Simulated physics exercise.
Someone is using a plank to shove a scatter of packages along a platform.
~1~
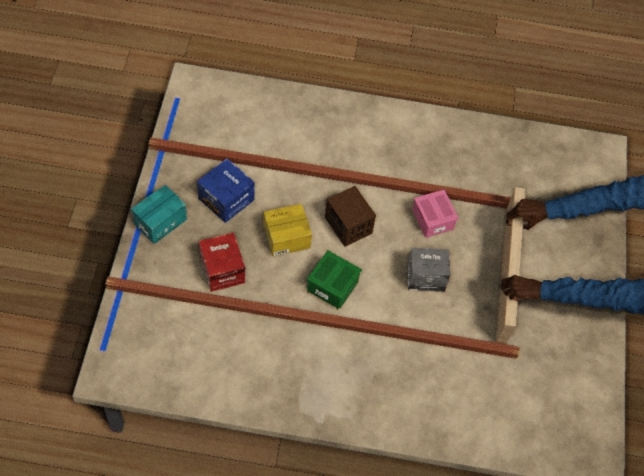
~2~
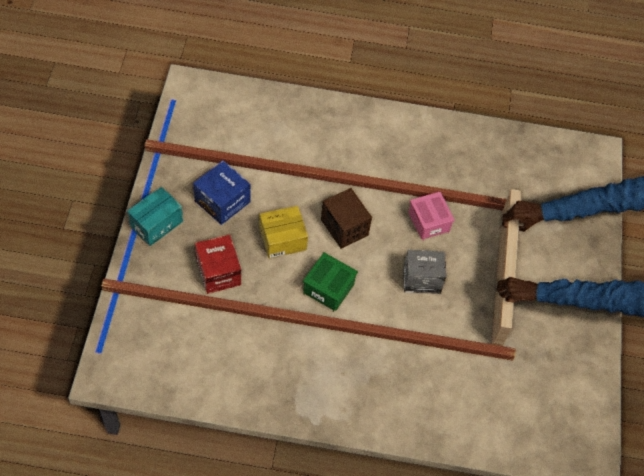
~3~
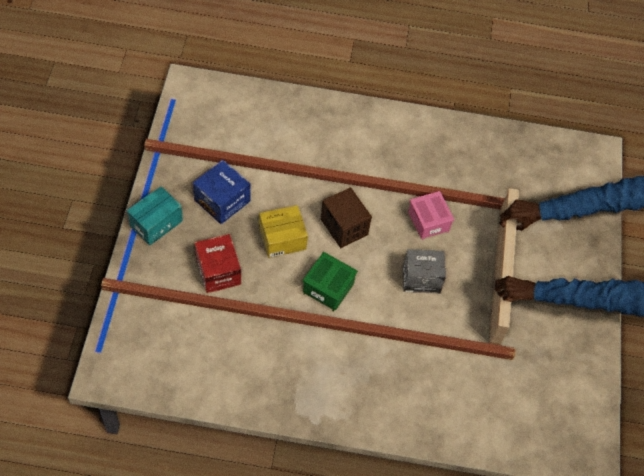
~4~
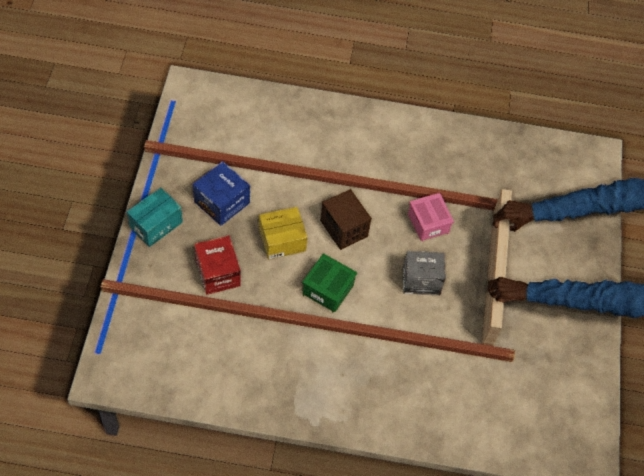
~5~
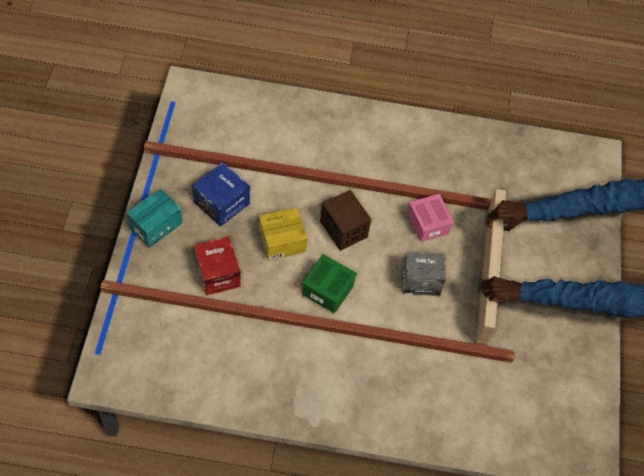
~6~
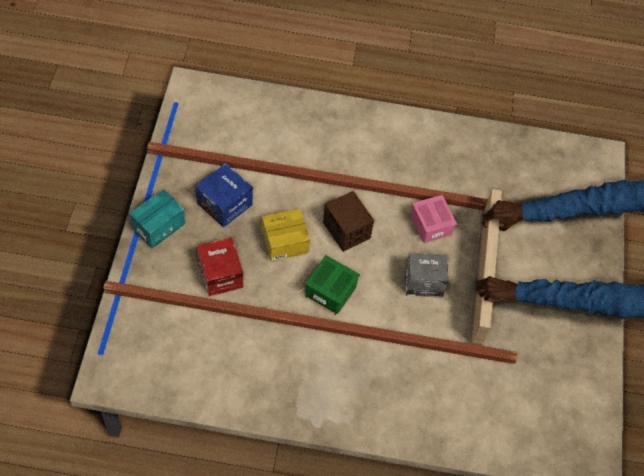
Two hands slide a wooden plank slightly left toward colored boxes that stay still.
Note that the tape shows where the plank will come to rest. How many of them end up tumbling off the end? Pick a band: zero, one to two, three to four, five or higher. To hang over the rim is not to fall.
Band: Five or higher.
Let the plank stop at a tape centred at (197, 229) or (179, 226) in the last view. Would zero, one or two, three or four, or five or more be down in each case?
With the tape at the first spot it's one or two, and at the second it's 3 or 4.
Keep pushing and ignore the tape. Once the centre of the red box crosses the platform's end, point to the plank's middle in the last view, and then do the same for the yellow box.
Approx. (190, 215) / approx. (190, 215) for the other.
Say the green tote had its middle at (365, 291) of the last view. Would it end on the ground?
From that spot it ends up off.
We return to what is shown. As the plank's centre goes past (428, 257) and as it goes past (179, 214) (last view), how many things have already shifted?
First 2, after that 8.
Early on, none off yet; turquoise box at rest near (158, 219); blue box at rest near (225, 195); red box at rest near (220, 267).
A while later, none off yet; turquoise box at rest near (158, 219); blue box travelled a little near (213, 191); red box travelled a little near (211, 268).
Further along, none off yet; turquoise box leaning well over near (109, 210); blue box travelled well along near (151, 168); red box travelled well along near (127, 259).
Finally, the number that fall off is five or more; lost, grey box, pink tote, brown crate, green tote, yellow box, red box, blue box and turquoise box.
